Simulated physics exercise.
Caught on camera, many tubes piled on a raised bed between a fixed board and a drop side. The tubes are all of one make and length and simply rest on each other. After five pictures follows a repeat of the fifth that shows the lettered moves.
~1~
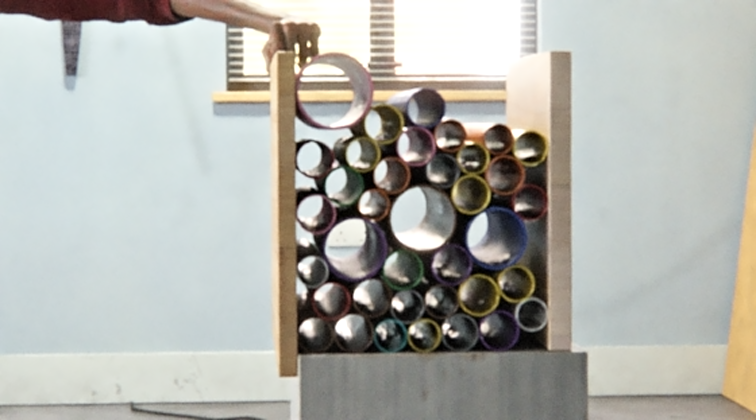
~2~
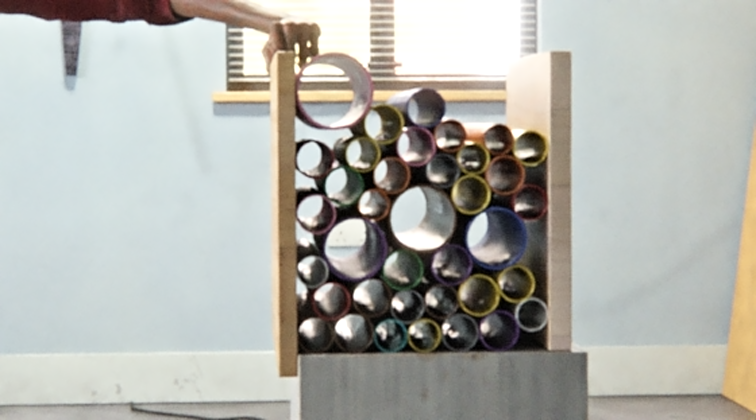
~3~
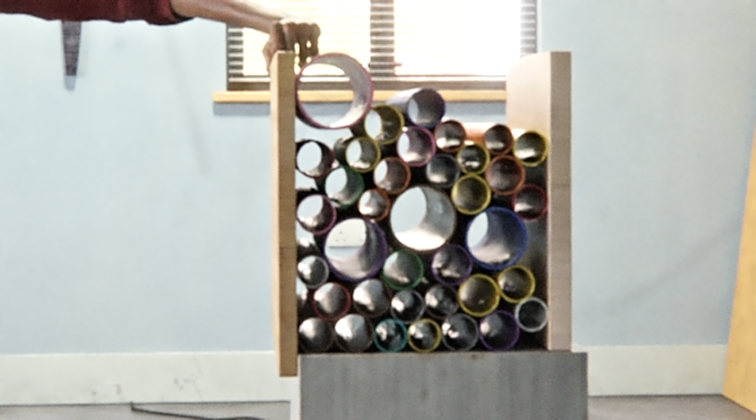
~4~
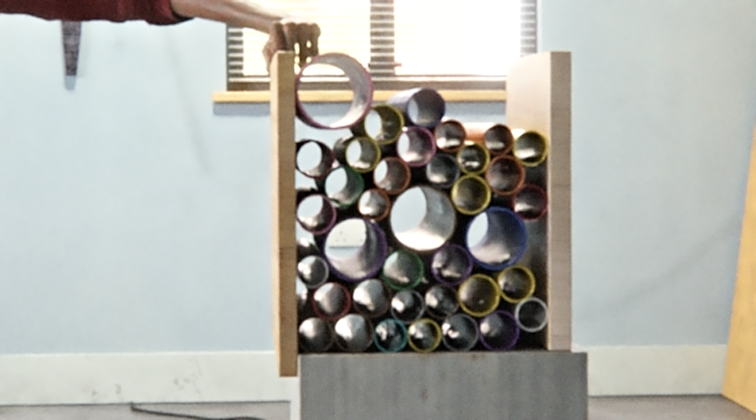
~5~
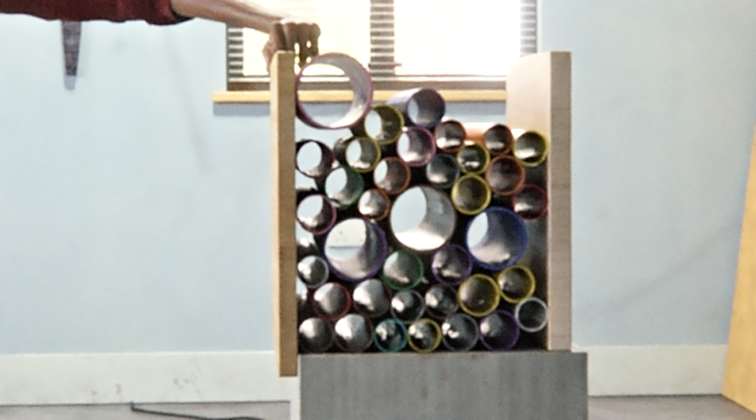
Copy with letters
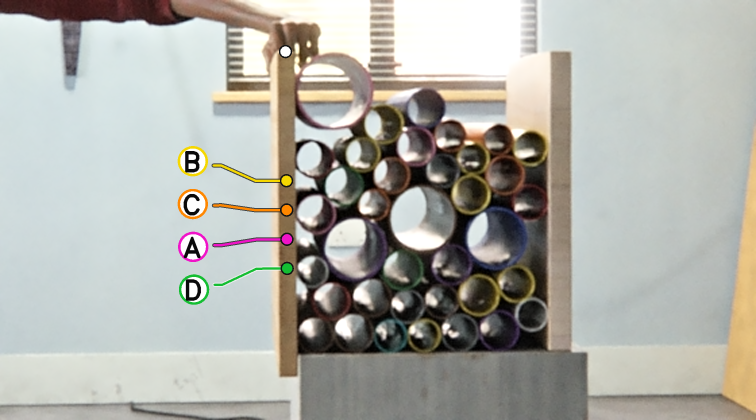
The footage shows a hand resting on top of the left wooden board beside a stack of colourful tubes of varied widths, set on a grey block before a window; the arm, boards and tubes show no visible movement.
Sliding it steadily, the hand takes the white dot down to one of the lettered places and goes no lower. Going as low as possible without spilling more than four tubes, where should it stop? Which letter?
Slide it to A.
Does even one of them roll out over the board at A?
At A: Yes.
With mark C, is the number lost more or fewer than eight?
Fewer than eight.
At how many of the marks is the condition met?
Three of the four.
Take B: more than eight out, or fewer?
Fewer than eight.
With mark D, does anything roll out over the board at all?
At D: Yes.
On the marked copy, A at (287, 239); B at (286, 181); C at (286, 210); D at (287, 268); the white dot at (285, 52).
Taking A. A third of the way, top of the board (296, 132).
Two thirds of the way, top of the board (296, 221).
When it is over, top of the board (296, 239), two out over the board.
As for the rest, B none out over the board; C none out over the board; D more than four out over the board.
